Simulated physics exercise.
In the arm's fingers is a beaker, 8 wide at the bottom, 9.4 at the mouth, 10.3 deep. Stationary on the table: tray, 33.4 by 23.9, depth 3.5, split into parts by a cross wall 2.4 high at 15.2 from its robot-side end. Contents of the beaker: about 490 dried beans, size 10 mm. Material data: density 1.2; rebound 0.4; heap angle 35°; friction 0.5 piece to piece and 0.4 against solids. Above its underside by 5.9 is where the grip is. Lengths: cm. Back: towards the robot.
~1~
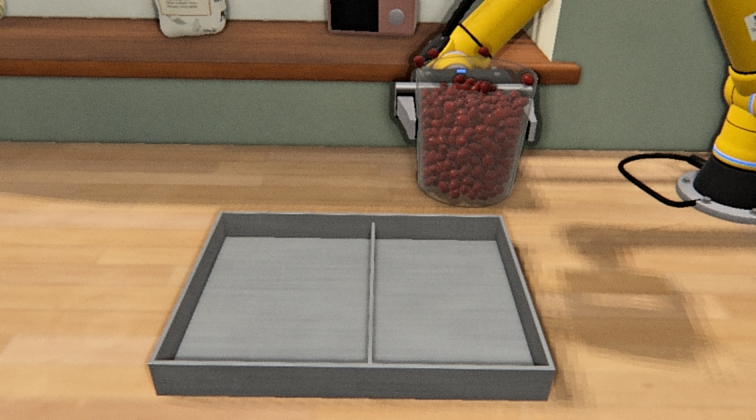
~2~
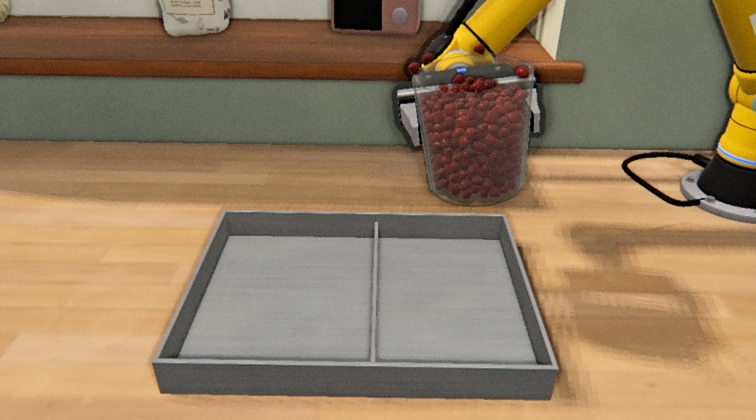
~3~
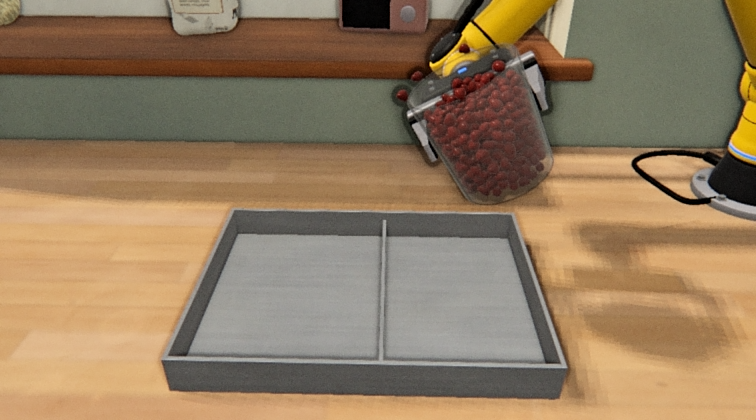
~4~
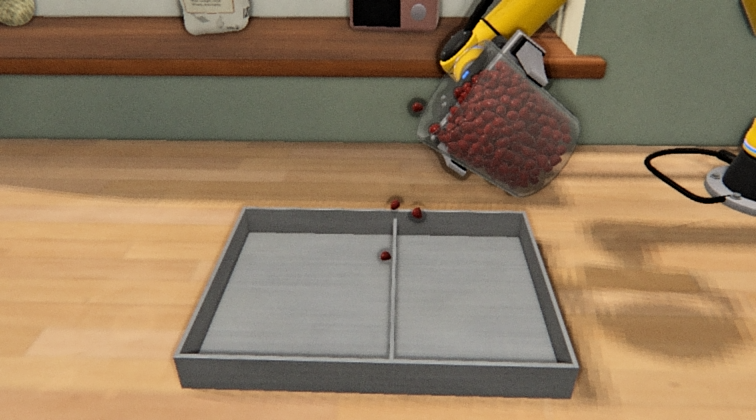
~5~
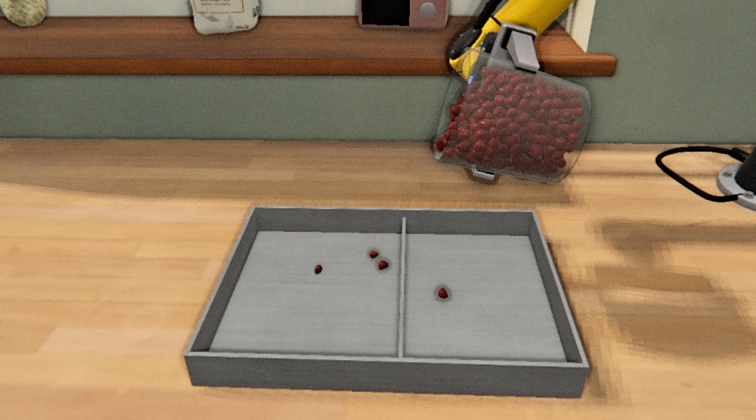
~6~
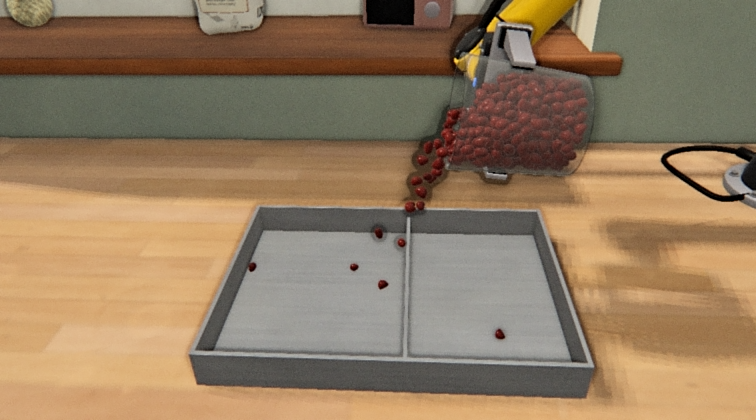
The clip shows a yellow robot arm holding a clear beaker of dark red beans above a divided gray tray, steadily tilting it to the left as a few beans drop into both compartments, then a thicker stream pours out.
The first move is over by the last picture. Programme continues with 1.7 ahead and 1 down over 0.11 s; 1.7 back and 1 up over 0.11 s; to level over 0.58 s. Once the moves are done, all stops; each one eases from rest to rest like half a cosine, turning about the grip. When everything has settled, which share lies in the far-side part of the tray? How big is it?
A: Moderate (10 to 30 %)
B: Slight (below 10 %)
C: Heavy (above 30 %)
A, moderate (10 to 30 %).
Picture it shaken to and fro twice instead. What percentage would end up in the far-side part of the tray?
Roughly 25 percent.
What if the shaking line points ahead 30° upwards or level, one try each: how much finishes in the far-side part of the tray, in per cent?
25 and 25 %.
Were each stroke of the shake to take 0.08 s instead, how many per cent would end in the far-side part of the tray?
25 %.
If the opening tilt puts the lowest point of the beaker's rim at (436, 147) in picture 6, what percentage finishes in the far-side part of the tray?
Somewhere around 5 %.
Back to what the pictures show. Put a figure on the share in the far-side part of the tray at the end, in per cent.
Roughly 20 percent.
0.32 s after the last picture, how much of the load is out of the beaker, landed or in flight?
Share gone by then: Close to 20 %.
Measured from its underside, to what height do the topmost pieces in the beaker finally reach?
I'd put it at close to 10.0 centimetres.
Then, 0.32 s on, tilted 77° forward, highest piece 22 above the table; 393 in the beaker, 57 in the far-side part, 10 in the robot-side part, 33 in flight or on a rim.
Then, 0.64 s on, tilted 15° forward, highest piece 24 above the table; 384 in the beaker, 92 in the far-side part, 16 in the robot-side part, 1 in flight or on a rim.
Then, 1.00 s on, level, highest piece 24 above the table; 384 in the beaker, 92 in the far-side part, 17 in the robot-side part.
Then, 2.05 s on, level, highest piece 24 above the table; 384 in the beaker, 92 in the far-side part, 17 in the robot-side part.
In the end, 384 in the beaker, 92 in the far-side part, 17 in the robot-side part. That is 19 % in the far-side part of the tray.
